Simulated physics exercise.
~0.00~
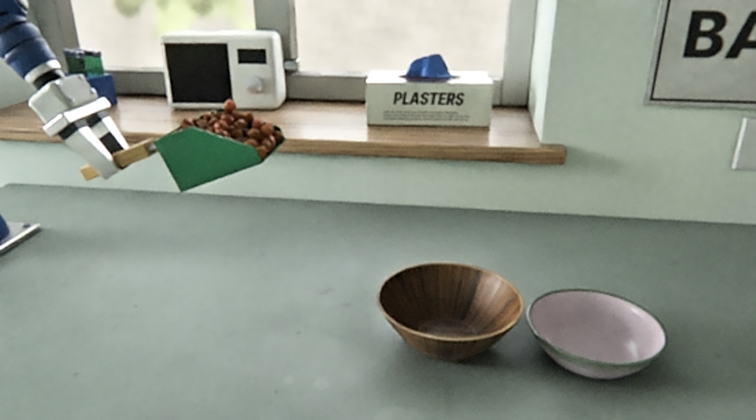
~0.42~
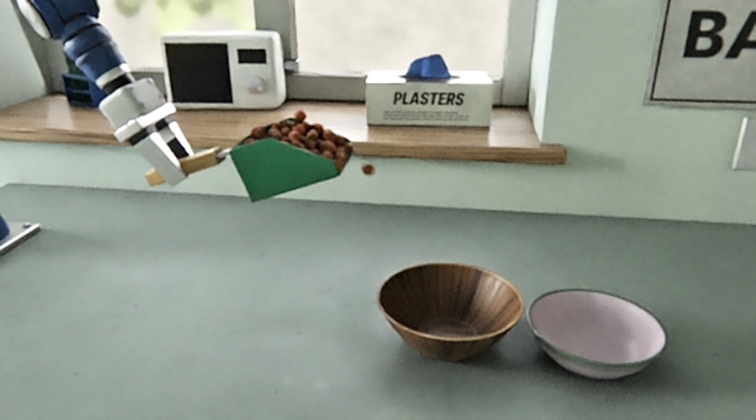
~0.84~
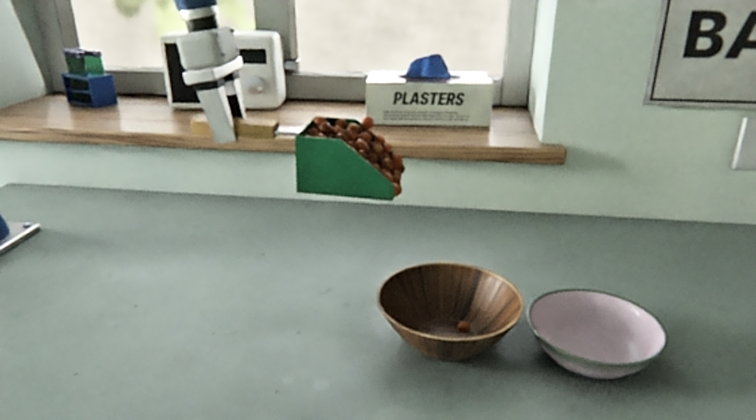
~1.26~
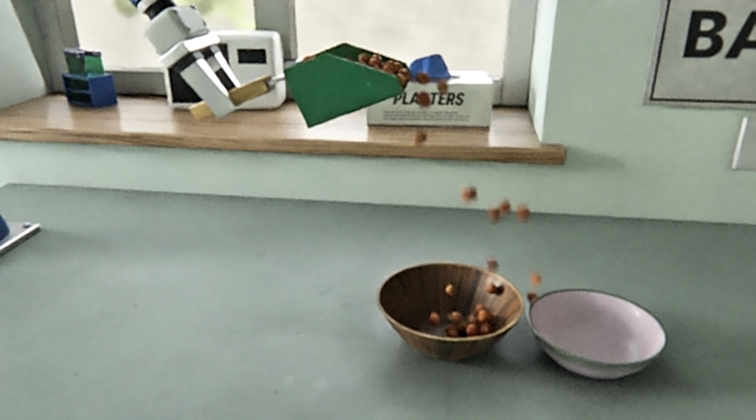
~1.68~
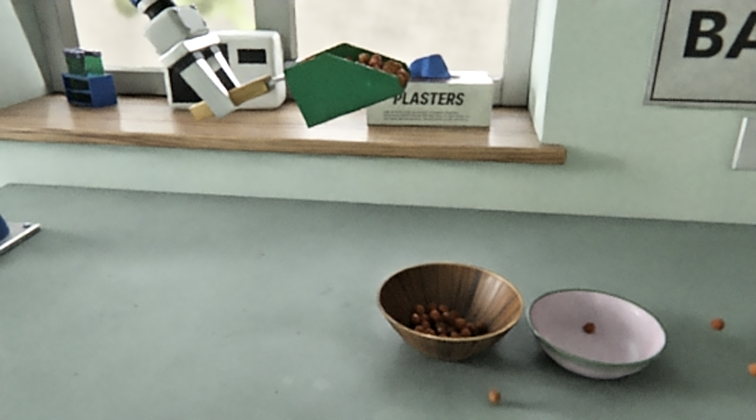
The footage shows a robot gripper carrying a green scoop heaped with hazelnuts rightward above two bowls, tipping some out, then lifting and tilting it back as more fall. Several land in the wooden bowl, one in the pink bowl and a few on the table, while the rest stay in the scoop.
